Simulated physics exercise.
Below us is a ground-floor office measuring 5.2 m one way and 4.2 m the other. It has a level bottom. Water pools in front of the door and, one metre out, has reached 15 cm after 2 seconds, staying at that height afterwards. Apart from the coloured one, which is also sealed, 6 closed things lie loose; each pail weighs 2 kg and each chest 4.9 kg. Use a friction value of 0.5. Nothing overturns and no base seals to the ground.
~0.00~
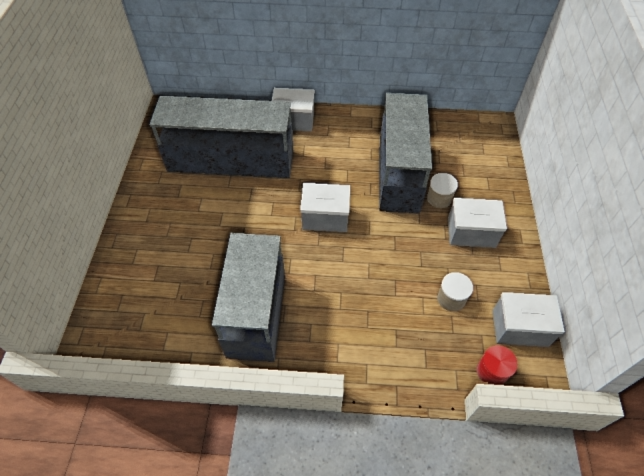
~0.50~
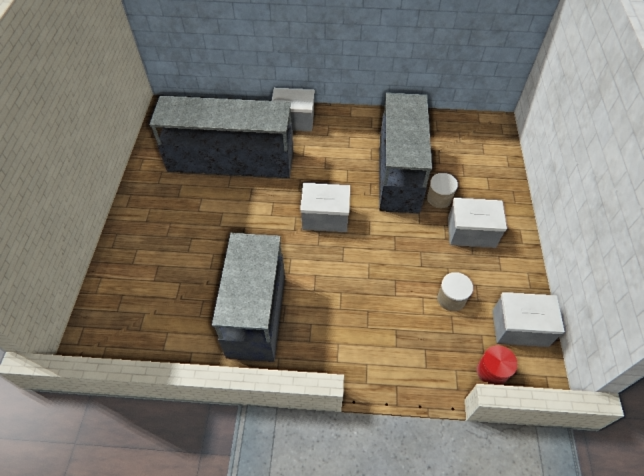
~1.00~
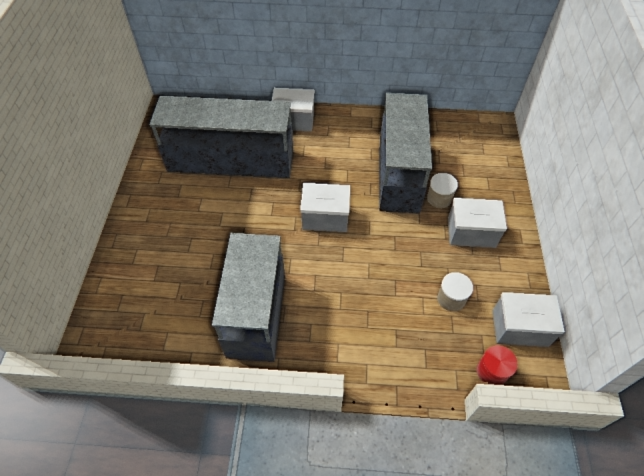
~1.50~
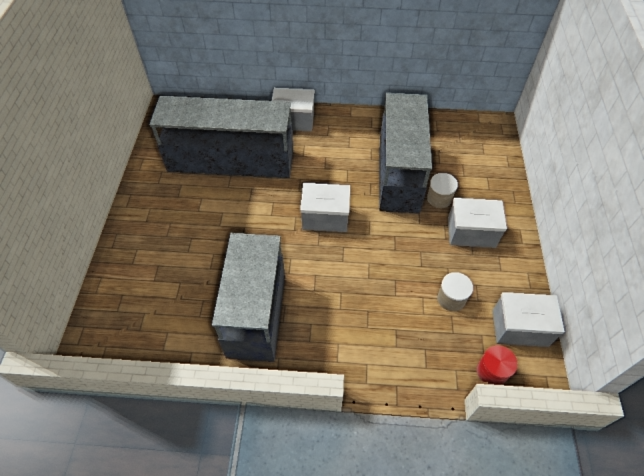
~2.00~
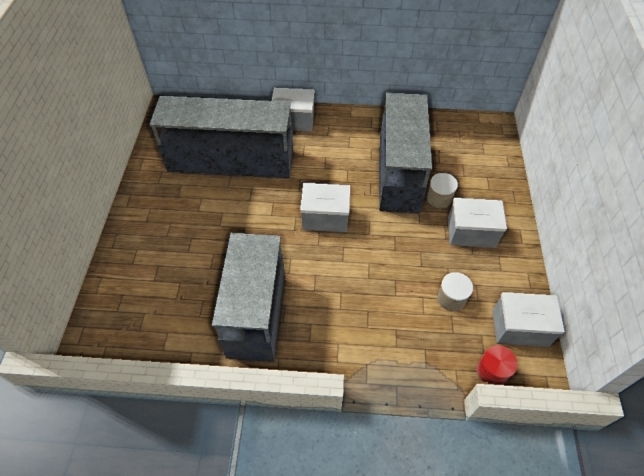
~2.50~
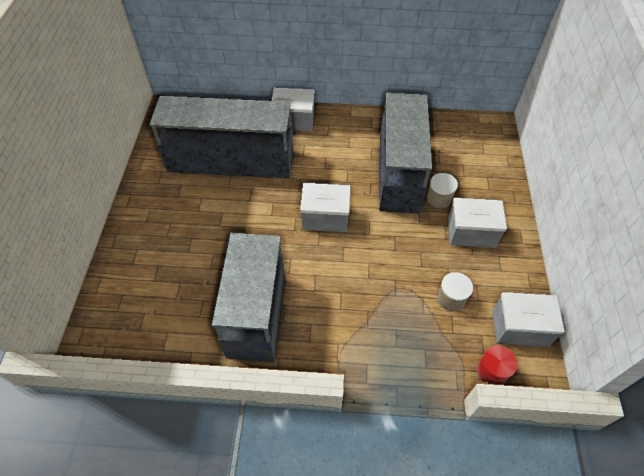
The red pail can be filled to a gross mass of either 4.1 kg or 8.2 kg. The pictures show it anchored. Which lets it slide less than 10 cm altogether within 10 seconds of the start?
The lighter filling is enough.
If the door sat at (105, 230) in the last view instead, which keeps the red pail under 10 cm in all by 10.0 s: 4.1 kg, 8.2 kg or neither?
If so, only the heavier one succeeds.
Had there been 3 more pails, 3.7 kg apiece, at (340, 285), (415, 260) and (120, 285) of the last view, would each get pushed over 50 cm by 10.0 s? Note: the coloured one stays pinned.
In turn: Beyond it, beyond it, within it.
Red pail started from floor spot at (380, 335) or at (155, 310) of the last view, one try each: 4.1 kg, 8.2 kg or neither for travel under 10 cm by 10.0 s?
Taking them in turn, neither mass keeps it, and the lighter mass keeps it.
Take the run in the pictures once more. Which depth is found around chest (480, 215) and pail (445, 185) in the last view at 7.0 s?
First about 7 cm, second about 7 cm.
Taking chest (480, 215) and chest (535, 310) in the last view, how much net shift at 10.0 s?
In that order: 200 cm, 30 cm.
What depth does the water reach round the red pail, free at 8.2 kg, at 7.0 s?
2 cm, roughly.
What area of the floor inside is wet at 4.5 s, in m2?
Some 9.0 m2.
After 3.5 s the red pail would be 0 cm from its start with 4.1 kg and 0 cm from its start with 8.2 kg; 1 cm of water round it then.
After 4.5 s the red pail would be 0 cm from its start with 4.1 kg and 0 cm from its start with 8.2 kg; 1 cm of water round it then.
After 7.0 s the red pail would be 0 cm from its start with 4.1 kg and 0 cm from its start with 8.2 kg; 2 cm of water round it then.
After 10.0 s the red pail would be 0 cm from its start with 4.1 kg and 0 cm from its start with 8.2 kg; 3 cm of water round it then.
